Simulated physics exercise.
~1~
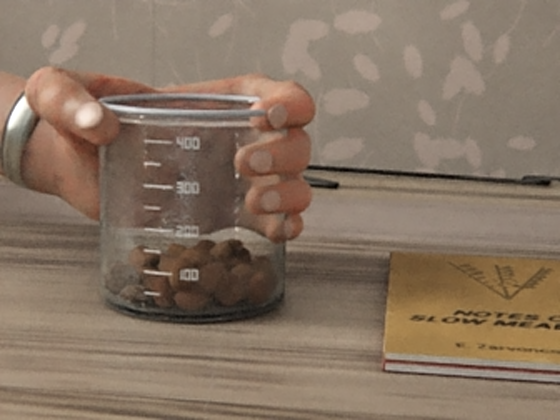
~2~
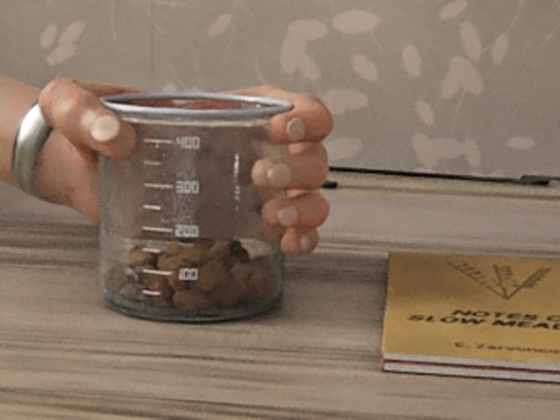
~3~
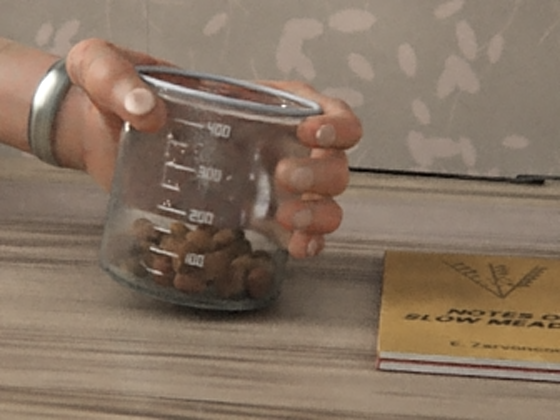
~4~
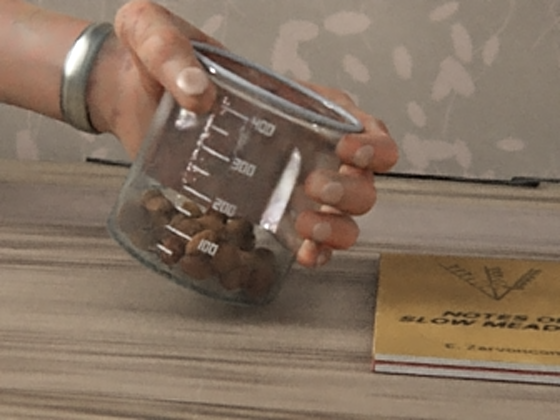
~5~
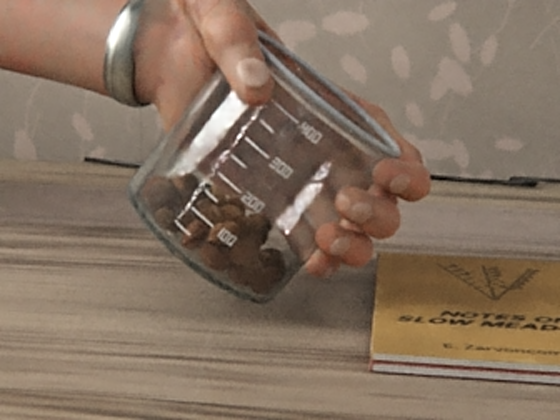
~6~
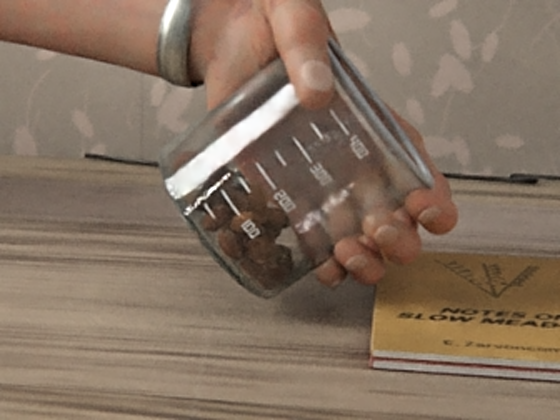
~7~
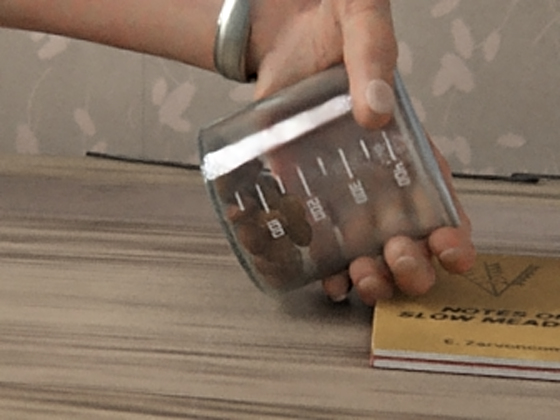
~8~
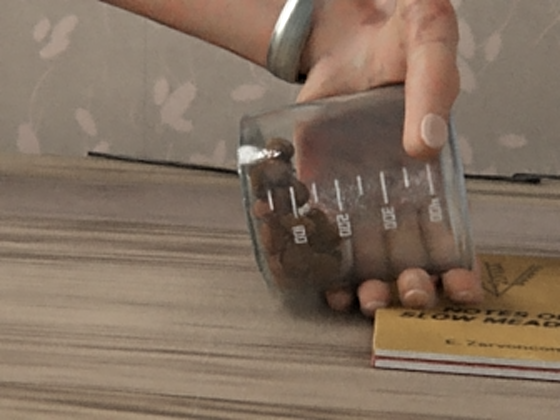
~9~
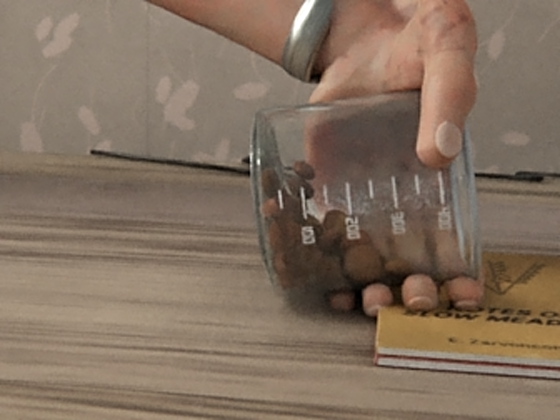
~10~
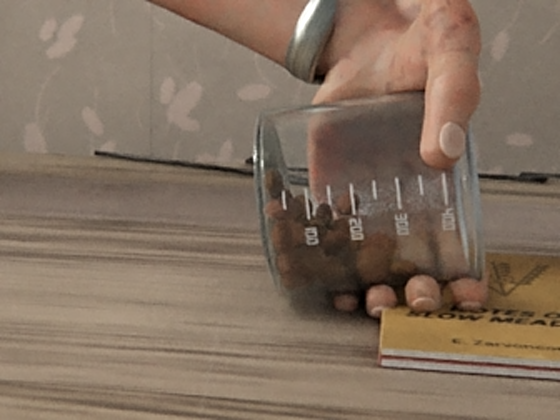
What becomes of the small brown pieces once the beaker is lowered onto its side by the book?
They stay inside the beaker, spread along its lower side, and none come out.
